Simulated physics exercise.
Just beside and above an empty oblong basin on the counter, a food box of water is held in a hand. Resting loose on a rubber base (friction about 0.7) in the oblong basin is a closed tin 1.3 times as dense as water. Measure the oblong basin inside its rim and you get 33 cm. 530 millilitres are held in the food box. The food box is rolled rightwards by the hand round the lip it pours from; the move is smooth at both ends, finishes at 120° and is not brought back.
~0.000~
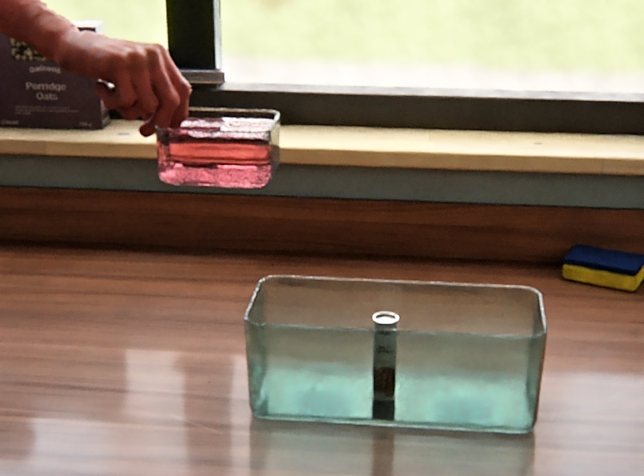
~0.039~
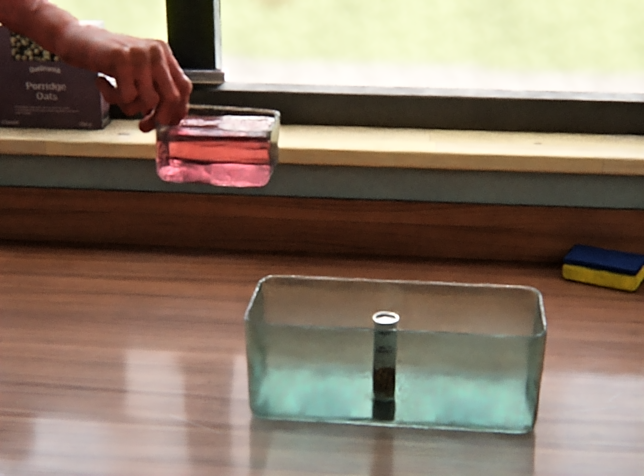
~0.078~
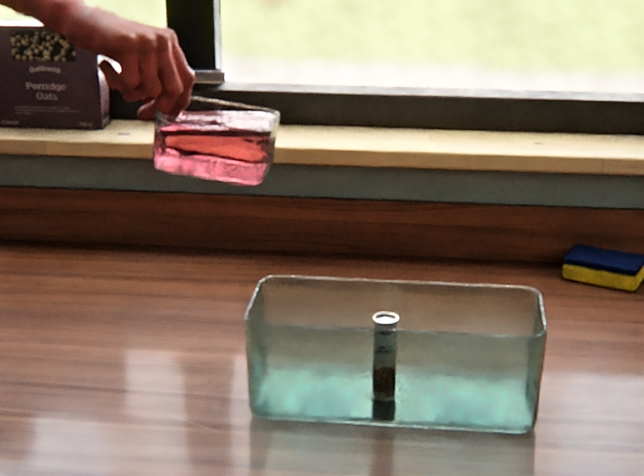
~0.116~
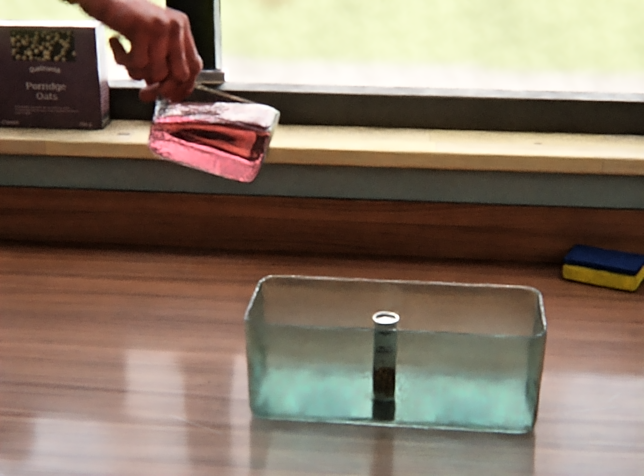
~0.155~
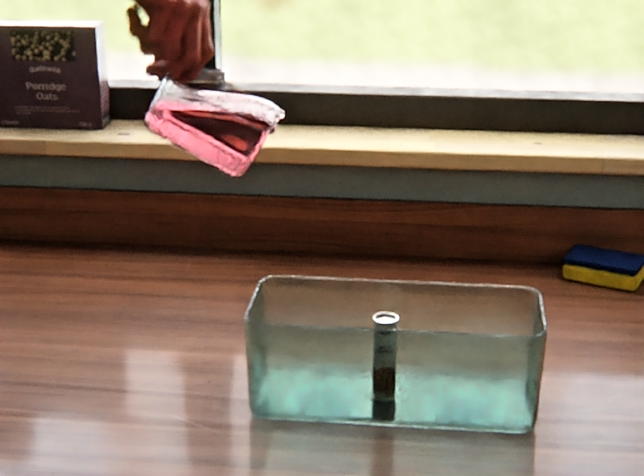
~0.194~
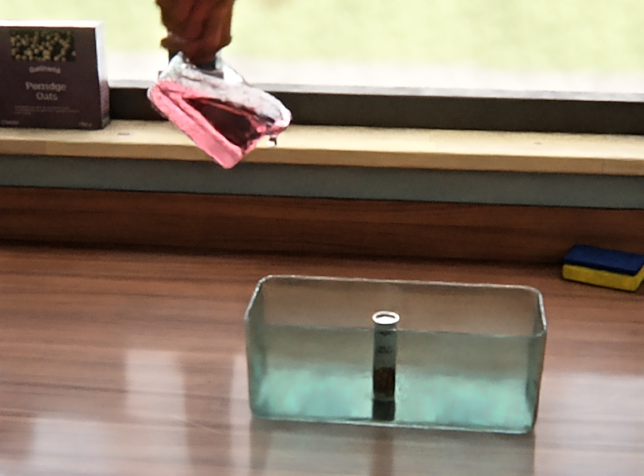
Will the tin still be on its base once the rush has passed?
Yes. Odds are it weathers it.
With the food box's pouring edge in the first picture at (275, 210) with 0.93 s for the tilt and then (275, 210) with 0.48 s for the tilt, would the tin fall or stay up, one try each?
First it tips over; then it tips over.
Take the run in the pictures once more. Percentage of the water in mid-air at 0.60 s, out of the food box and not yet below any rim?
Estimated airborne part: Roughly 14 per cent.
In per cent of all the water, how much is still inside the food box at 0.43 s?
Portion remaining: Approx. 20 per cent.
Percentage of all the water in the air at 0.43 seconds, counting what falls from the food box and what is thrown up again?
Near 74 in a hundred.
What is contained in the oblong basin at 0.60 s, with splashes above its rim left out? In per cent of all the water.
I'd put it at roughly 86 per cent.
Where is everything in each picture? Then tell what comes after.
In the first frame, it leans 0°; its right rim is at (274, 123); the water meets the walls at (168, 126) and (273, 129); the oblong basin's rim runs from (253, 300) to (543, 313); the tin's top is at (386, 322).
In the second frame, it leans 2°; its right rim is at (274, 123); the water meets the walls at (167, 124) and (273, 127).
In the third frame, it leans 8°; its right rim is at (274, 124); the water meets the walls at (165, 120) and (272, 122).
In the fourth frame, it leans 17°; its right rim is at (273, 124); the water meets the walls at (164, 111) and (274, 116); 1 per cent is over the edge.
In the fifth frame, it leans 28°; its right rim is at (273, 124); the water meets the walls at (163, 95) and (274, 115); 4 per cent is over the edge.
In the sixth frame, it leans 42°; its right rim is at (272, 124); the water meets the walls at (163, 74) and (264, 104); 8 per cent is over the edge.
After 0.43 s the tilt is 117° and 20 per cent is still to pour; the tin stands where it began.
After 0.60 s the tilt is 120° and 1 per cent is still to pour; the tin stands where it began.
After 0.78 s the tilt is 120° and 0 per cent is still to pour; the tin stands where it began.
After 0.98 s the tilt is 120° and 0 per cent is still to pour; the tin stands where it began.
In the end the tin stands where it began.
